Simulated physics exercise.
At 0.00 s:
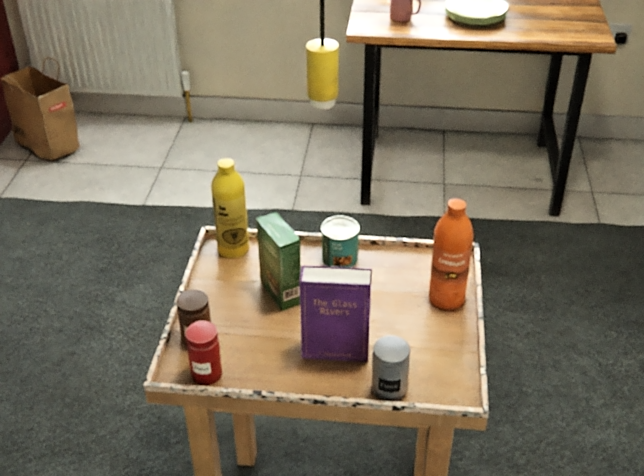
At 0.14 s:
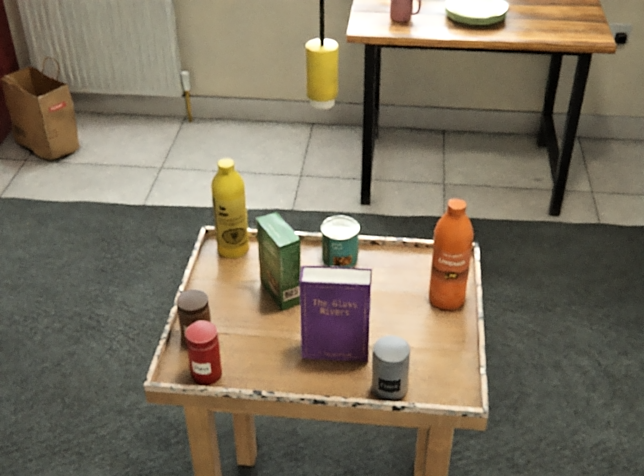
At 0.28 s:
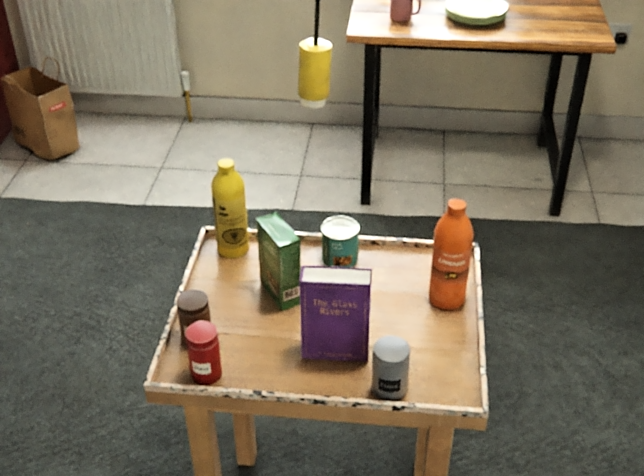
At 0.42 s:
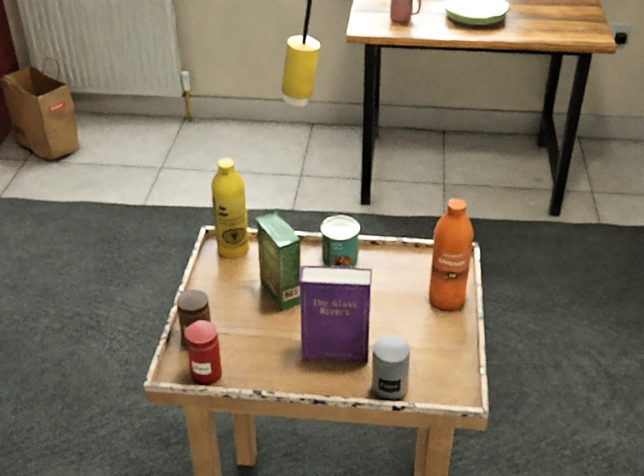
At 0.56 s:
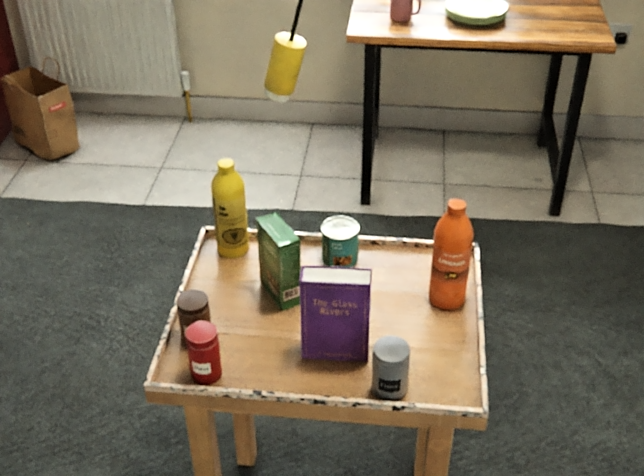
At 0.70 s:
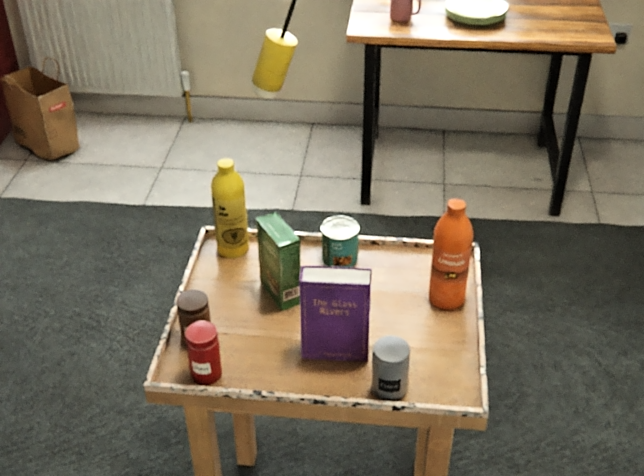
In a room with a tiled floor and dark carpet, seen from slightly above, a small wooden table with a raised rim stands before a radiator and a second table. On it are yellow and orange bottles, a green packet, a turquoise tin, a purple book, and brown, red and grey jars. The hanging yellow lamp hangs straight, then swings steadily leftward, while everything else and the view stay still.
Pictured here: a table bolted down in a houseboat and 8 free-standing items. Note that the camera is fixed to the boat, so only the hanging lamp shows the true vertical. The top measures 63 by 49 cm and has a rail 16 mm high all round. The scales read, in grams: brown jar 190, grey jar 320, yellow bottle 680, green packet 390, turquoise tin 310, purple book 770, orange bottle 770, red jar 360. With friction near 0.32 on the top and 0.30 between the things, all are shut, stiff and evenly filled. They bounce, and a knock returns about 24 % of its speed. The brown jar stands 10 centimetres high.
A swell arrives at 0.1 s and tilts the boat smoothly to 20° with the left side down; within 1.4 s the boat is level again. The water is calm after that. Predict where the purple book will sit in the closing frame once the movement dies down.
I would say around (324, 314).
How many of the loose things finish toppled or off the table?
The number is 0.
After 0.90 s, floor tilted 19°, left side down.
After 1.00 s, floor tilted 16°, left side down; purple book slid 2 cm near (327, 314); green packet slid 2 cm; yellow bottle slid 2 cm.
After 1.10 s, floor tilted 12°, left side down; purple book slid 2 cm near (324, 314); green packet slid 2 cm; yellow bottle slid 2 cm.
At rest (2.0 s), all 8 in place, give or take 5 cm. Seen from the same camera at the end, purple book near (324, 314).
